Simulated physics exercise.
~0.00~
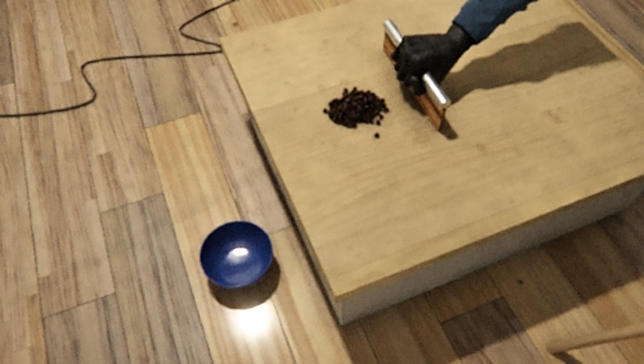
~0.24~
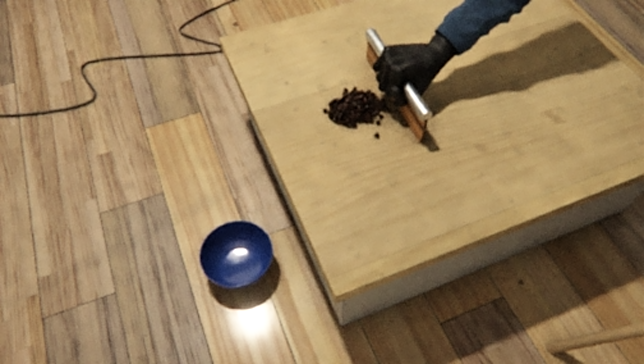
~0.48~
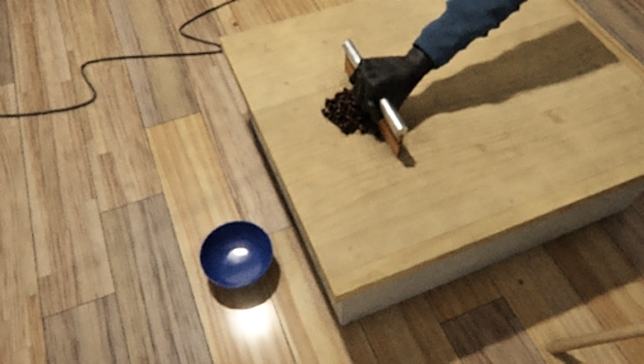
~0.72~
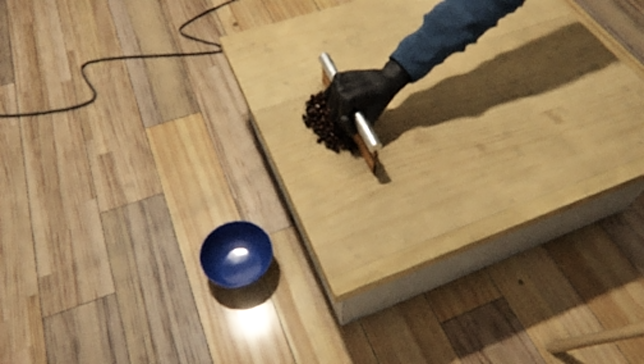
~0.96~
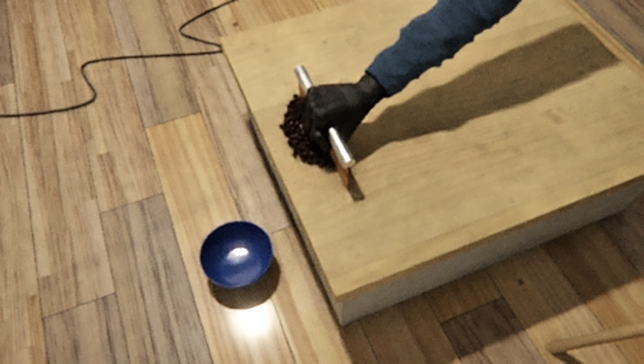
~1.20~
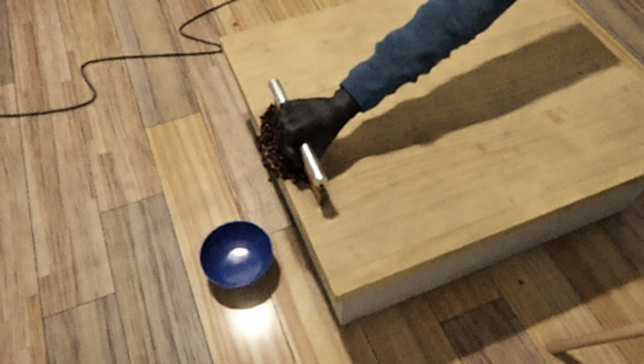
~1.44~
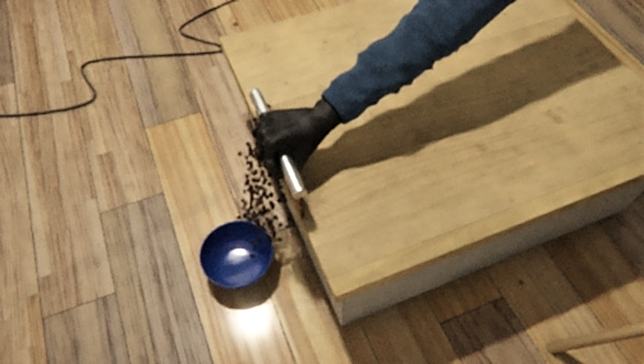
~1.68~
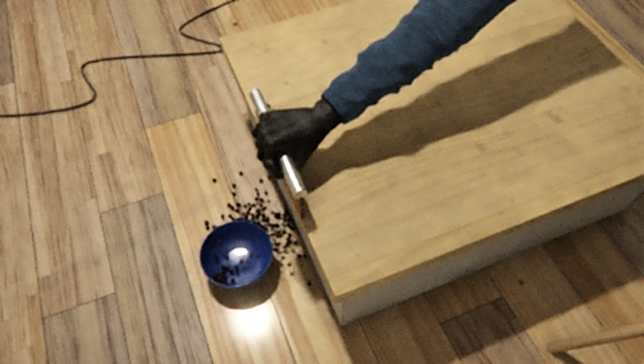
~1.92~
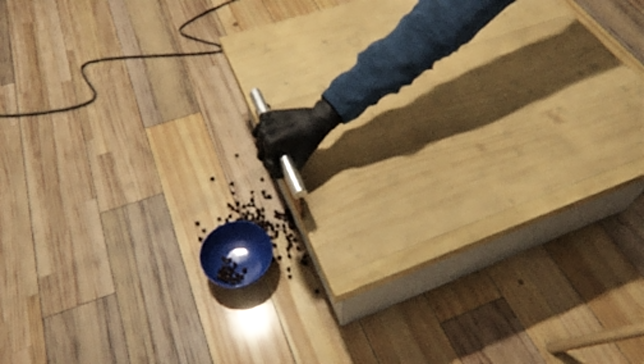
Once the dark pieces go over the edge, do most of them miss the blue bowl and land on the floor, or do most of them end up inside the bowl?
Most of them miss the bowl and scatter on the floor around it. Only a small share, less than a fifth of the pieces, ends up inside the blue bowl.
